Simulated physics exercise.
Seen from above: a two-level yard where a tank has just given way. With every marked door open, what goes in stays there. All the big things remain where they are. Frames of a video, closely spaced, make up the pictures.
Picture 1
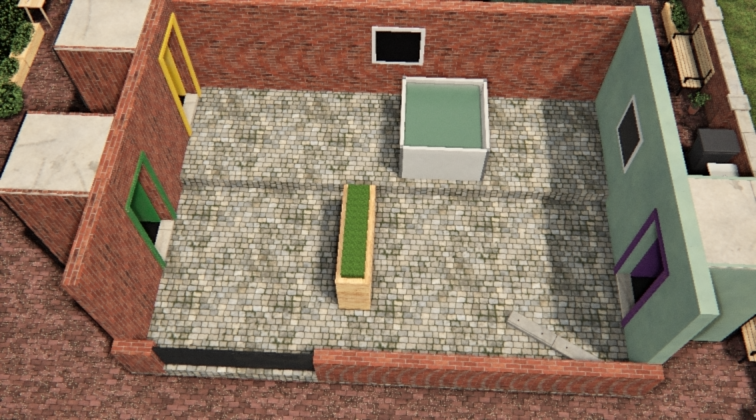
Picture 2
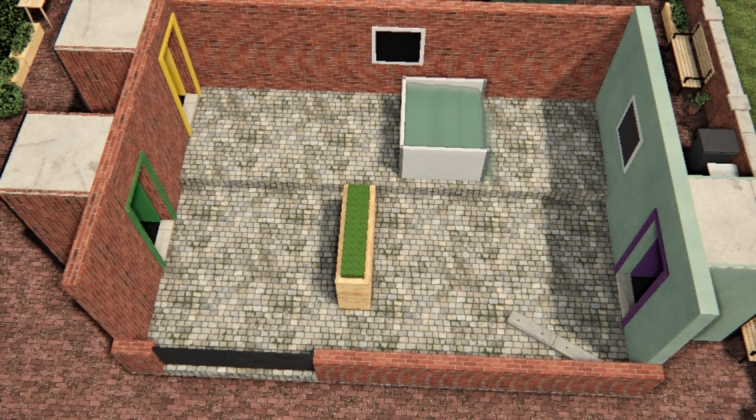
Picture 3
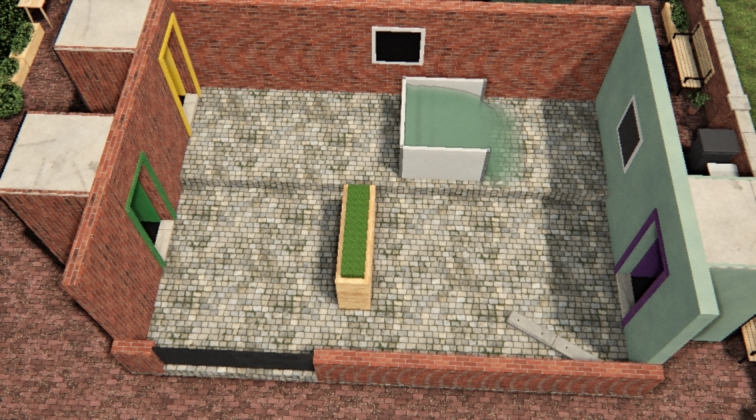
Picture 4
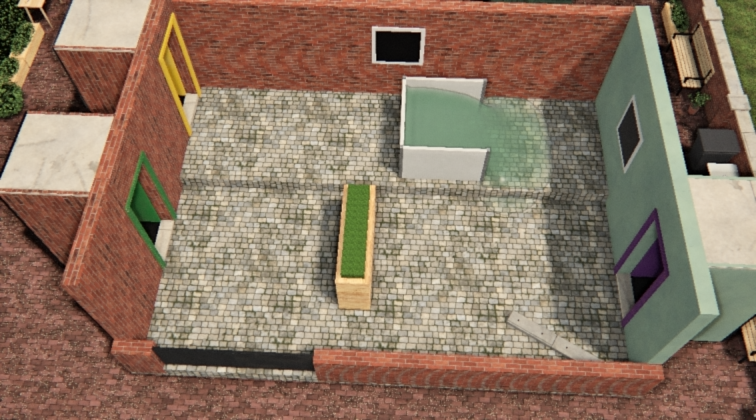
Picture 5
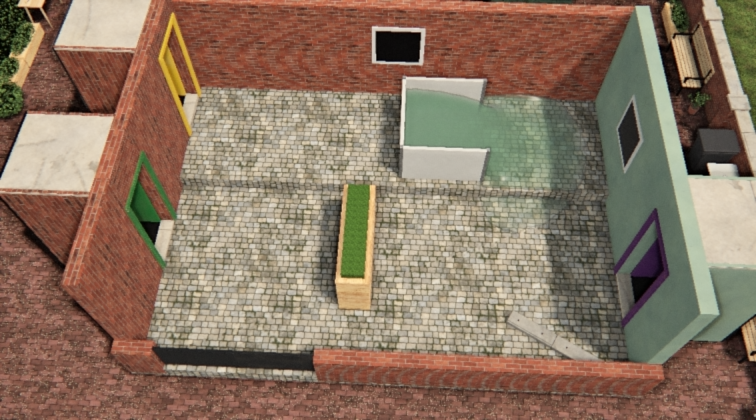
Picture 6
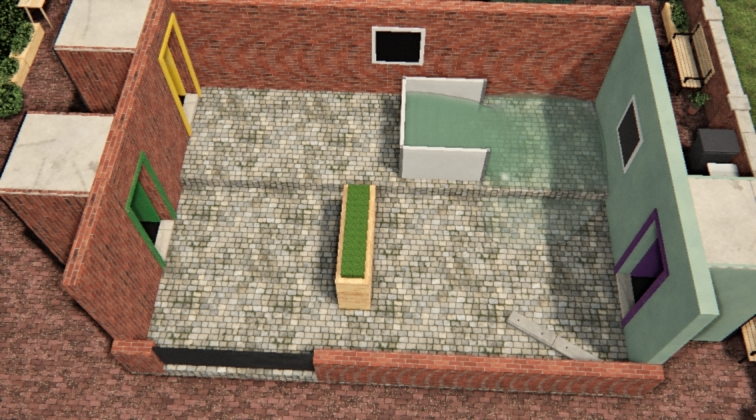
Walled brick yard seen from above, with green water pouring from a white tank's open right side and spreading across the paving.
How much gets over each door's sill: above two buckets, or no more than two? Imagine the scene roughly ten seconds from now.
My prediction: The purple door will receive over two buckets; the green door will receive two buckets or fewer; the yellow door will receive two buckets or fewer.
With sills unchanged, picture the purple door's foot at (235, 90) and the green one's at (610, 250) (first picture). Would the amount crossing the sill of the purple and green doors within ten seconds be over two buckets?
Purple door: Comes in low; green door: Comes in high.
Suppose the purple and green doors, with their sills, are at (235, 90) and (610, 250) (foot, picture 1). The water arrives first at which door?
Answer: The one in green.
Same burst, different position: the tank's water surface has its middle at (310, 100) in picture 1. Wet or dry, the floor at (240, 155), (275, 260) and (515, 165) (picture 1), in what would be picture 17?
Result: Spared; spared; inundated.
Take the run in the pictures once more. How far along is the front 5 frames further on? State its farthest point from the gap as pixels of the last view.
Close to (612, 297), I think.
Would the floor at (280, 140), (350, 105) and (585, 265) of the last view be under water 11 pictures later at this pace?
First spot not wet, second not wet, third inundated.
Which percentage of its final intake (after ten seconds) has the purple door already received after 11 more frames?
I make it 5 per cent.
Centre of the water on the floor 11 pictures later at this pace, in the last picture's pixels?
Around pixel (537, 168) of the last picture.
A moment on, water covers 20 % of the floor; the purple door wet at the sill, nothing in, the green door not reached, the yellow door not reached.
Next, water covers 25 % of the floor; the purple door under two buckets in, the green door not reached, the yellow door not reached.
Then, water covers 35 % of the floor; the purple door over two buckets in, the green door not reached, the yellow door not reached.
Later, water covers 65 % of the floor; the purple door over two buckets in, the green door not reached, the yellow door wet at the sill, nothing in.
In the end, water covers 80 % of the floor; the purple door far over two buckets in, the green door wet at the sill, nothing in, the yellow door wet at the sill, nothing in.
